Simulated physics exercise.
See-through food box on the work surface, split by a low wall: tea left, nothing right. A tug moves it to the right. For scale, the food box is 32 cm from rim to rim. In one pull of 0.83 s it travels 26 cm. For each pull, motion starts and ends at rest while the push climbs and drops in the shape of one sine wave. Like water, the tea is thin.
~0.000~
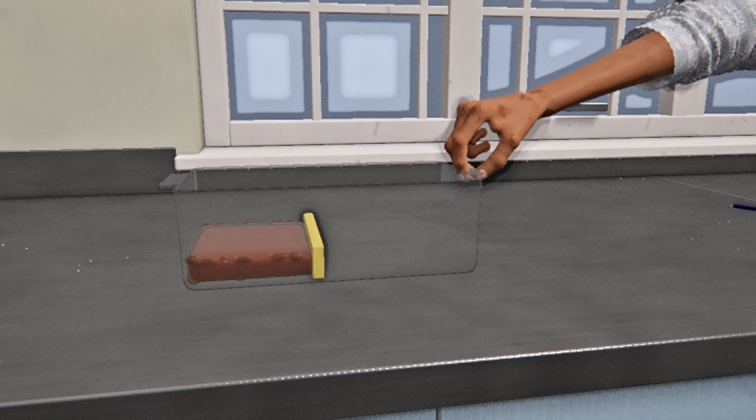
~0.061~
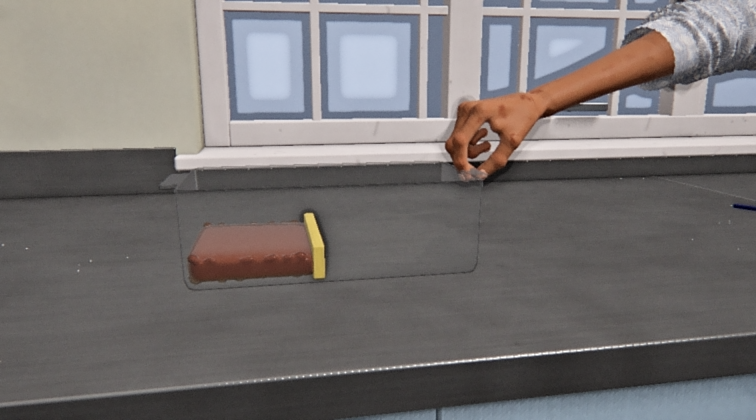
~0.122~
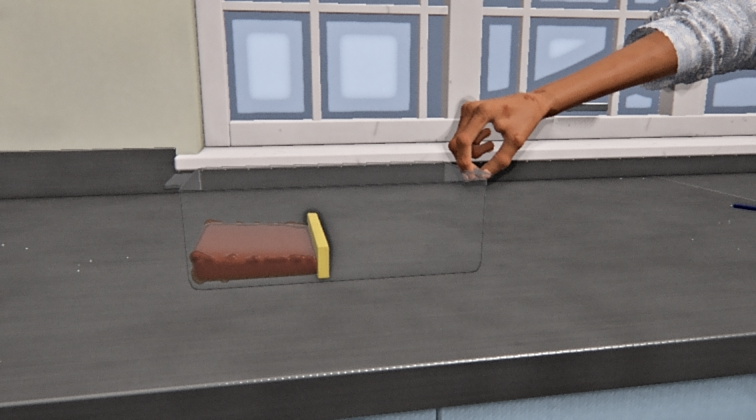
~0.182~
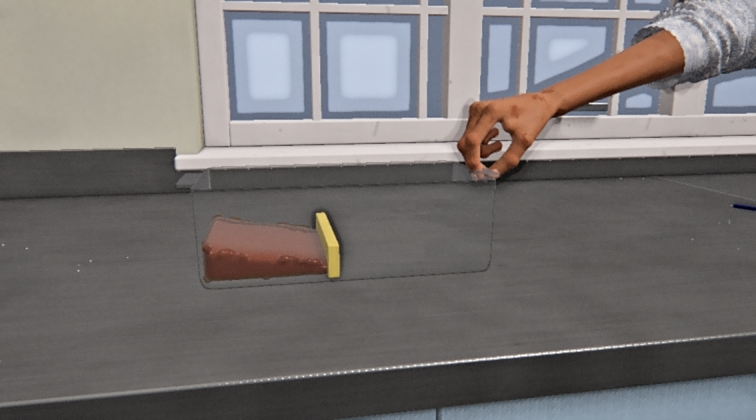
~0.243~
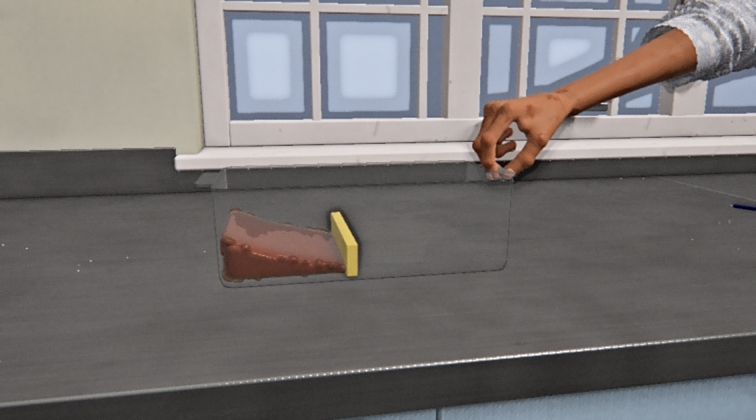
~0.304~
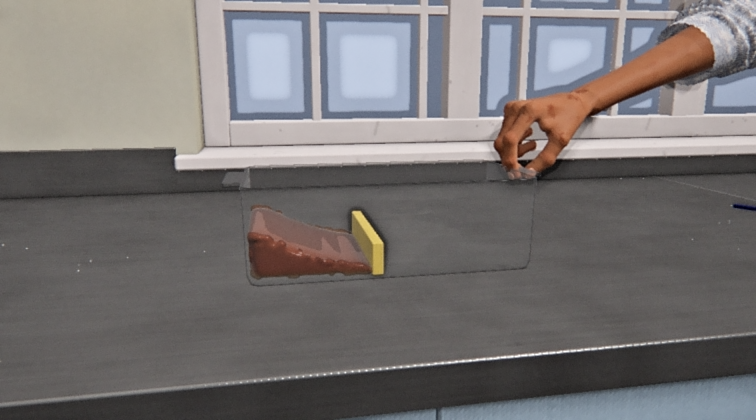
A clear box of tea slides right as a hand pulls it, the tea sloping up leftward.
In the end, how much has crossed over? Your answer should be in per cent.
About 27 per cent.
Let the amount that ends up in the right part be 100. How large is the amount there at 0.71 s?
Around 80%.
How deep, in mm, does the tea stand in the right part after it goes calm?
Depth: Around 6 mm.
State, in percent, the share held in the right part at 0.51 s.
I'd estimate close to 0 %.
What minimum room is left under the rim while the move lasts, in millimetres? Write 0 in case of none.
Around 45 mm at the peak.
After 0.51 s it has gone 19 cm; 0 per cent is on the right side and 0 is out of the food box.
After 0.71 s it has gone 26 cm; 23 per cent is on the right side and 0 is out of the food box.
After 0.92 s it has gone 26 cm; 26 per cent is on the right side and 0 is out of the food box.
After 1.12 s it has gone 26 cm; 26 per cent is on the right side and 0 is out of the food box.
In the end 27 per cent is on the right side and 0 is out of the food box.
